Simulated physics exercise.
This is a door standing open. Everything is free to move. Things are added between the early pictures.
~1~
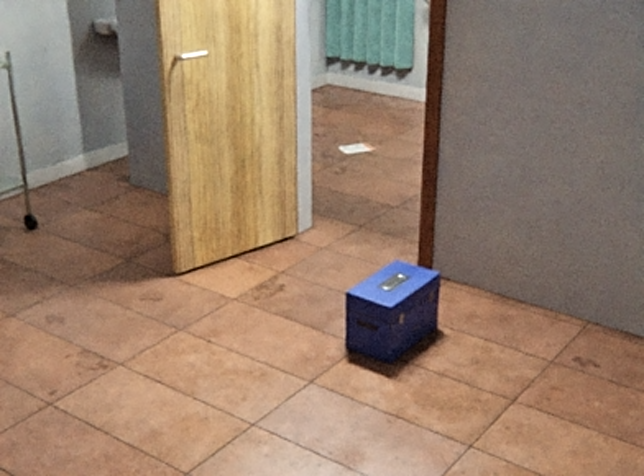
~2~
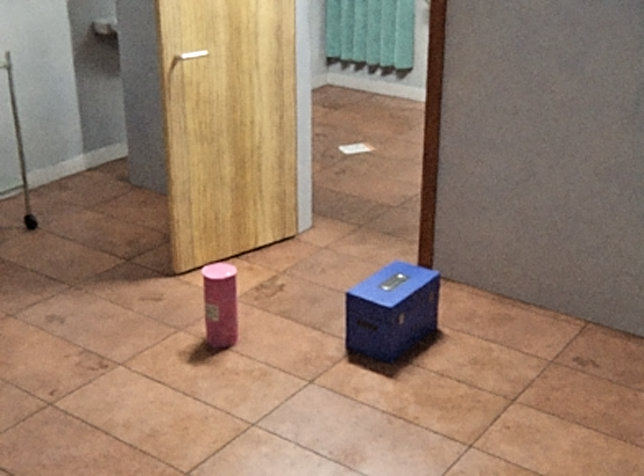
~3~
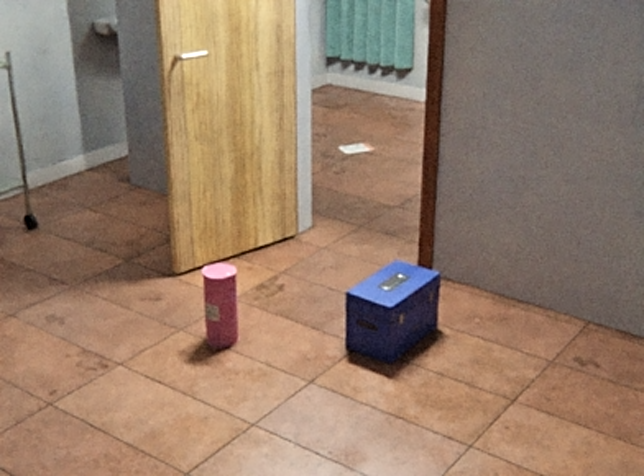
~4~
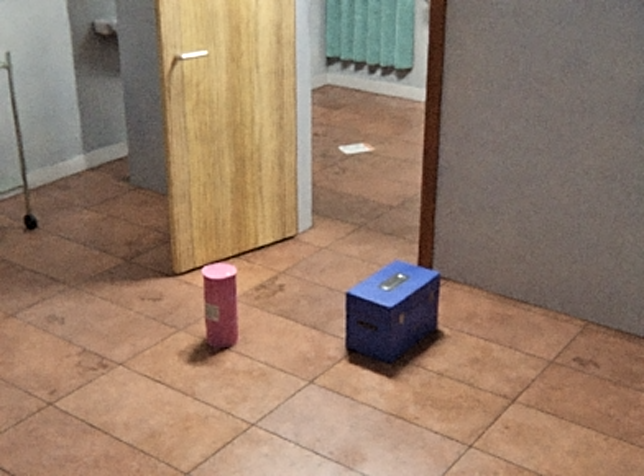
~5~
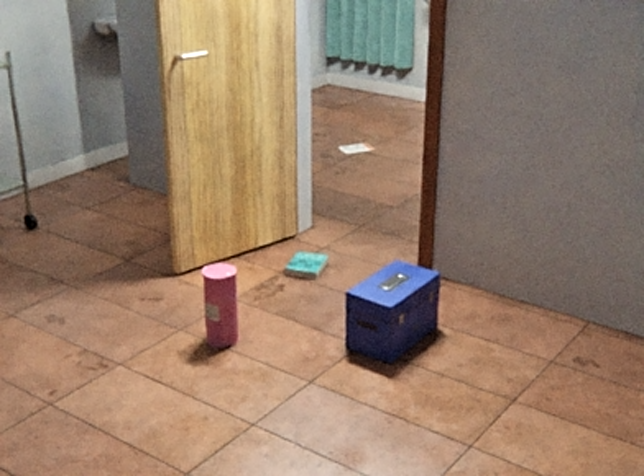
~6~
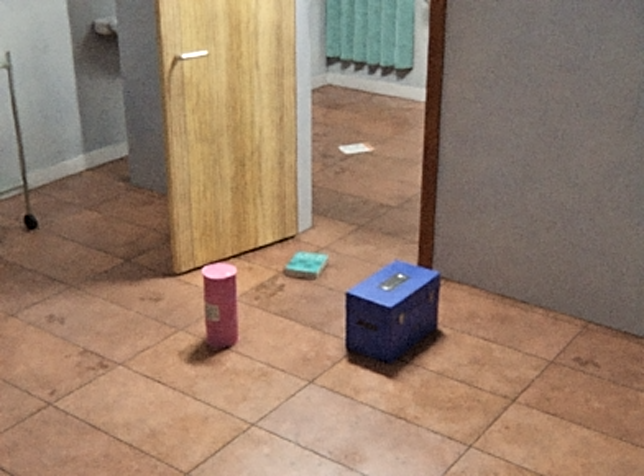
A blue toolbox sat on the tiled floor near a wide-open wooden door; a pink canister appeared to its left, then a small turquoise book showed up behind them, while the door stayed still.
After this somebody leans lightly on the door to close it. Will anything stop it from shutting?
In the end the door closes.
Then, 1.20 s later than the last frame, open by 68°.
Then, 2.00 s later than the last frame, open by 37°; turquoise book moved about its own width near (338, 262).
Then, 2.70 s later than the last frame, open by 11°; turquoise book moved well along near (367, 252).
When it is over, open by 0°; moved from the start, turquoise book; the other 2 as before. End places, in pixels of the last picture, turquoise book near (377, 246).
